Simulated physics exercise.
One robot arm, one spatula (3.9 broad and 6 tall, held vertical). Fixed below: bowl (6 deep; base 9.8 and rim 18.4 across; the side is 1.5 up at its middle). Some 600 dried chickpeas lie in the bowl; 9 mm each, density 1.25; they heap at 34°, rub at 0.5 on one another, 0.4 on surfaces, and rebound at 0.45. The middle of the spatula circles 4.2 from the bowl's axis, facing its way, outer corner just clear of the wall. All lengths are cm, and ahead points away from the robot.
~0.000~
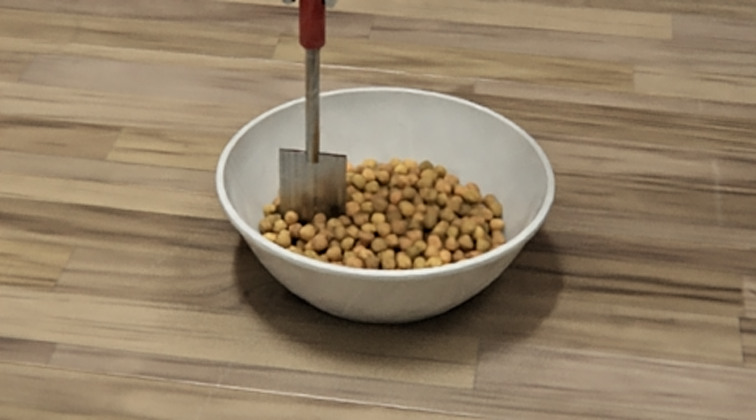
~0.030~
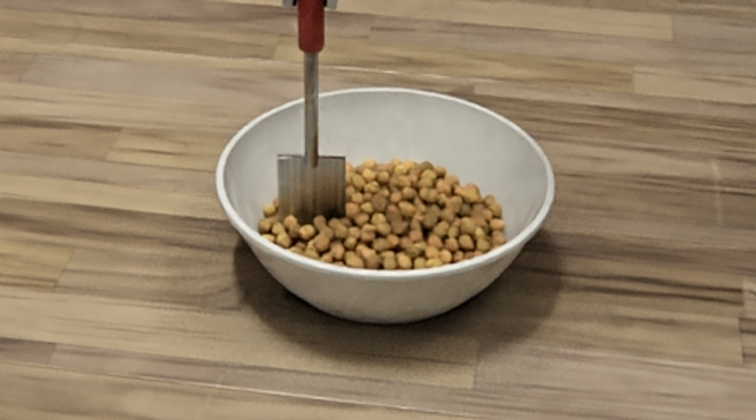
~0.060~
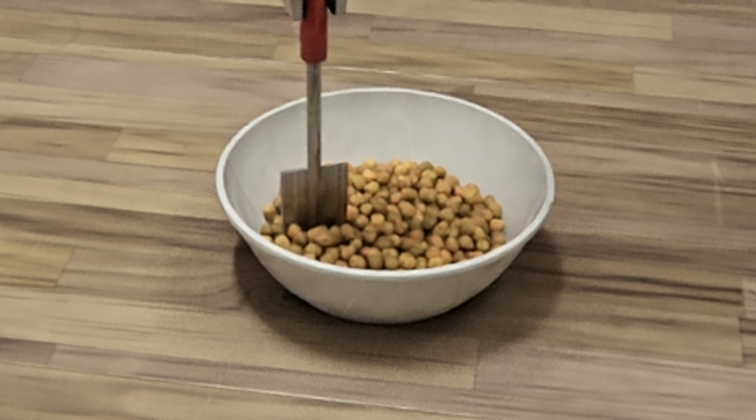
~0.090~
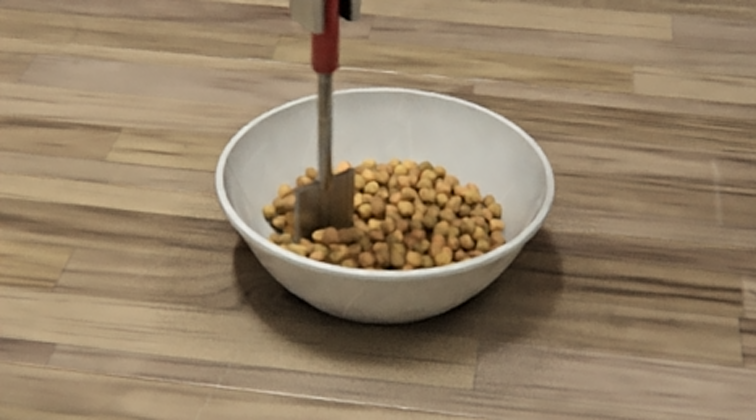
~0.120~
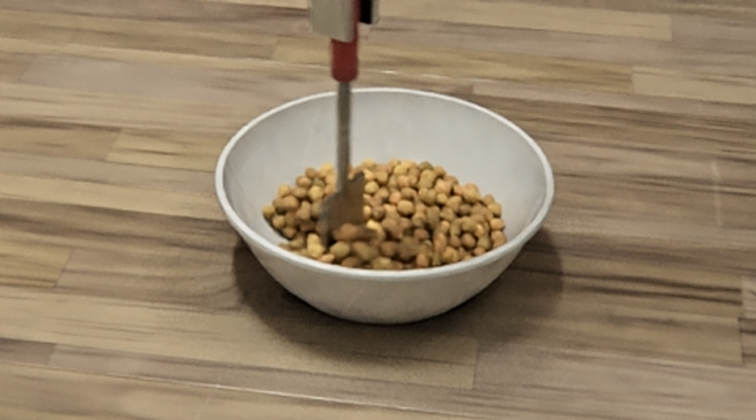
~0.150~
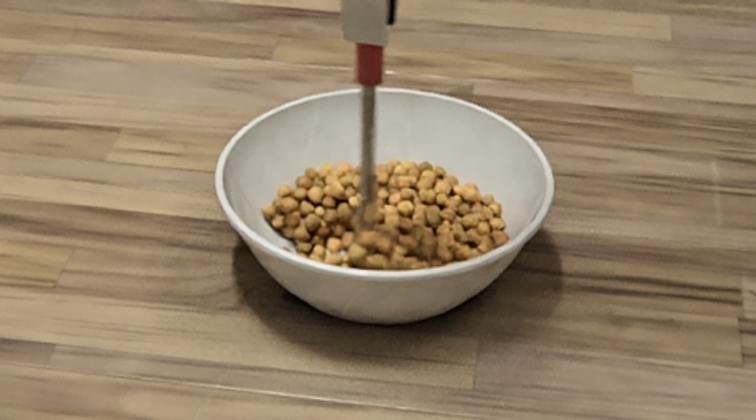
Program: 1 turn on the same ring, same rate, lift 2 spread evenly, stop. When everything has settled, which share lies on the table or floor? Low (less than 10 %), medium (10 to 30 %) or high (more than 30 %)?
Share on the table or floor: Low (less than 10 %).
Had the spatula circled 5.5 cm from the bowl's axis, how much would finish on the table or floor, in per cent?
In that case some 0 per cent.
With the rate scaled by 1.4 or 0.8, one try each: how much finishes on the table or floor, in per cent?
About 15 and 0 per cent.
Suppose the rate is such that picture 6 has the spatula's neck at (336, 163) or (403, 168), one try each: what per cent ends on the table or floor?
Some 0 and 10 per cent.
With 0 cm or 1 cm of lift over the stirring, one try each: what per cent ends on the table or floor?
Some 5 and 5 per cent.
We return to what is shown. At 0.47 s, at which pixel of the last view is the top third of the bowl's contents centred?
At about (351, 160).
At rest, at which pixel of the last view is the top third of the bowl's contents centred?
Around (341, 215).
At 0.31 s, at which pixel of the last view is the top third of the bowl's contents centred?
Near (479, 194).
By 0.31 s, 189° round, highest piece 8 above the table; 593 in the bowl, 1 on the table or floor, 6 in flight or on the tool.
By 0.47 s, 294° round, highest piece 8 above the table; 581 in the bowl, 13 on the table or floor, 6 in flight or on the tool.
By 0.76 s, 0° round, highest piece 5 above the table; 577 in the bowl, 23 on the table or floor.
By 1.46 s, 0° round, highest piece 5 above the table; 577 in the bowl, 23 on the table or floor.
Final count, 577 in the bowl, 23 on the table or floor. That is 4 % on the table or floor.
